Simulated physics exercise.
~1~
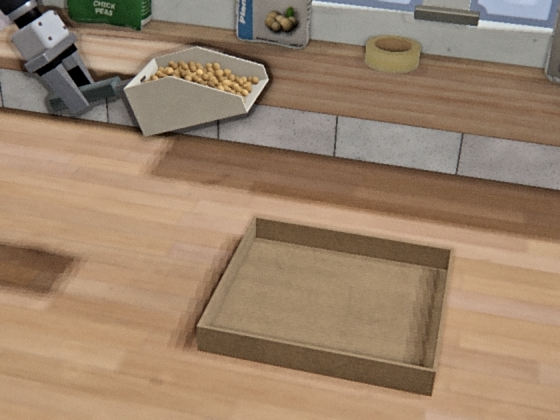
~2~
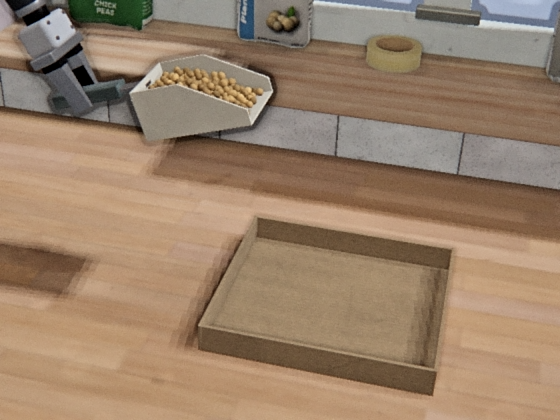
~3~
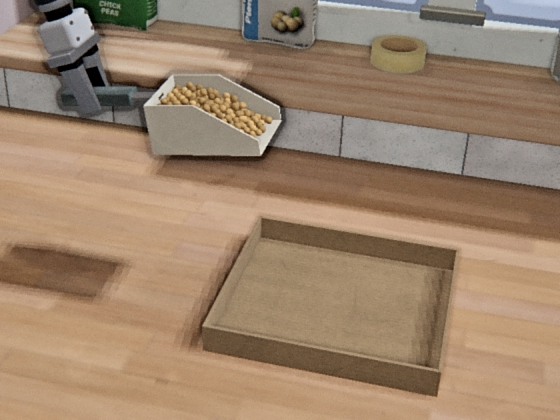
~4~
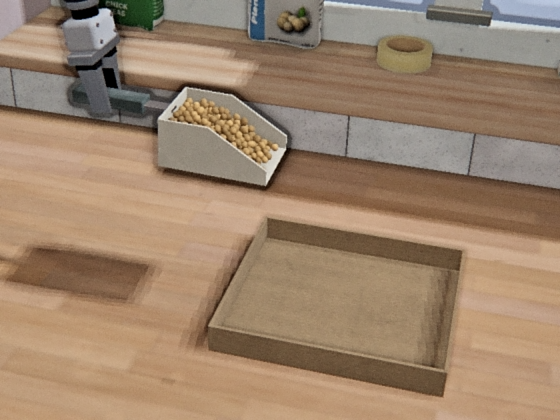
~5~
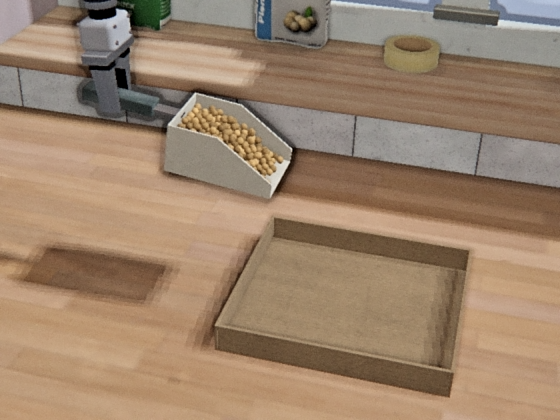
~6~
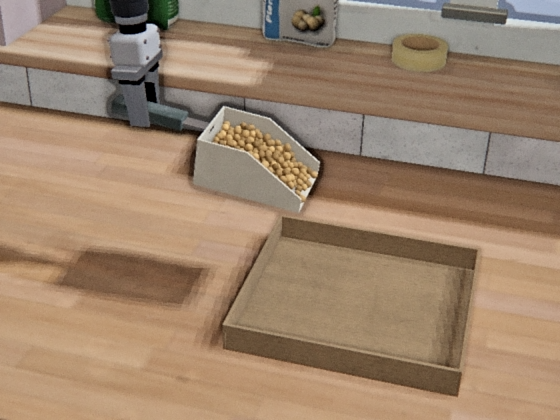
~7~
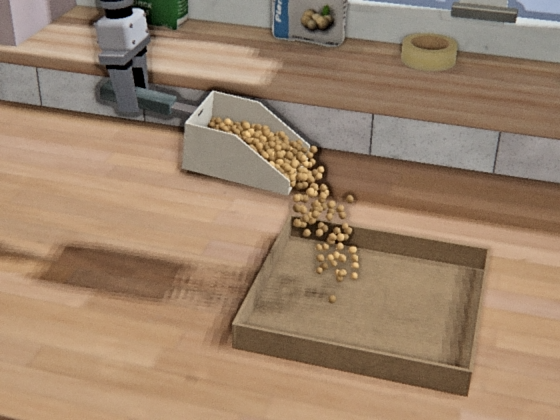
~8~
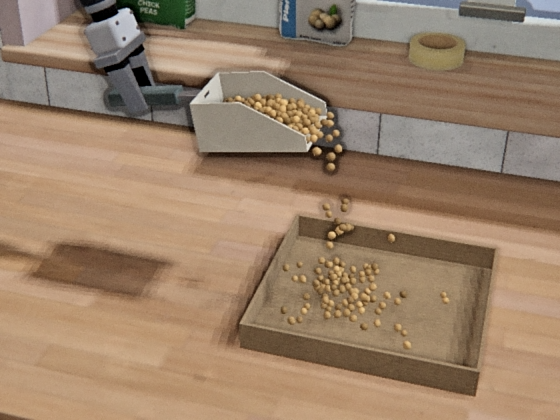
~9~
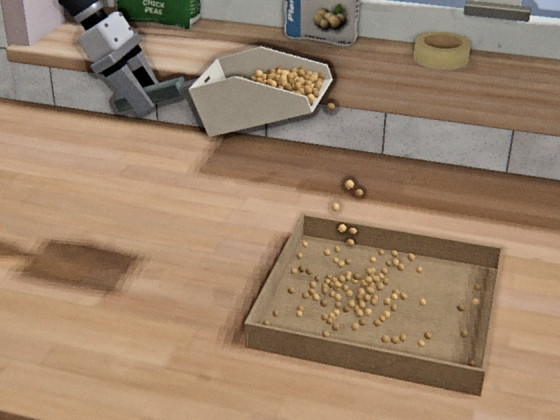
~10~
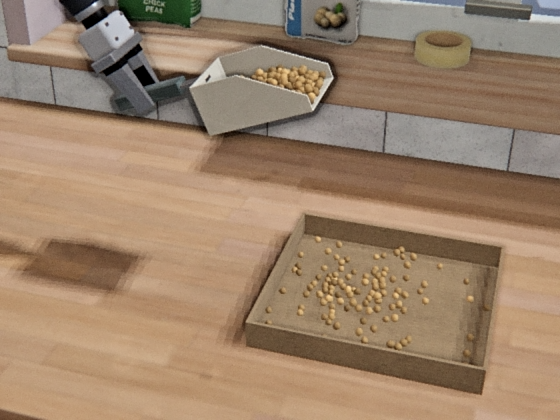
On a wooden counter, a robot arm tips some chickpeas from a scoop into a tray.
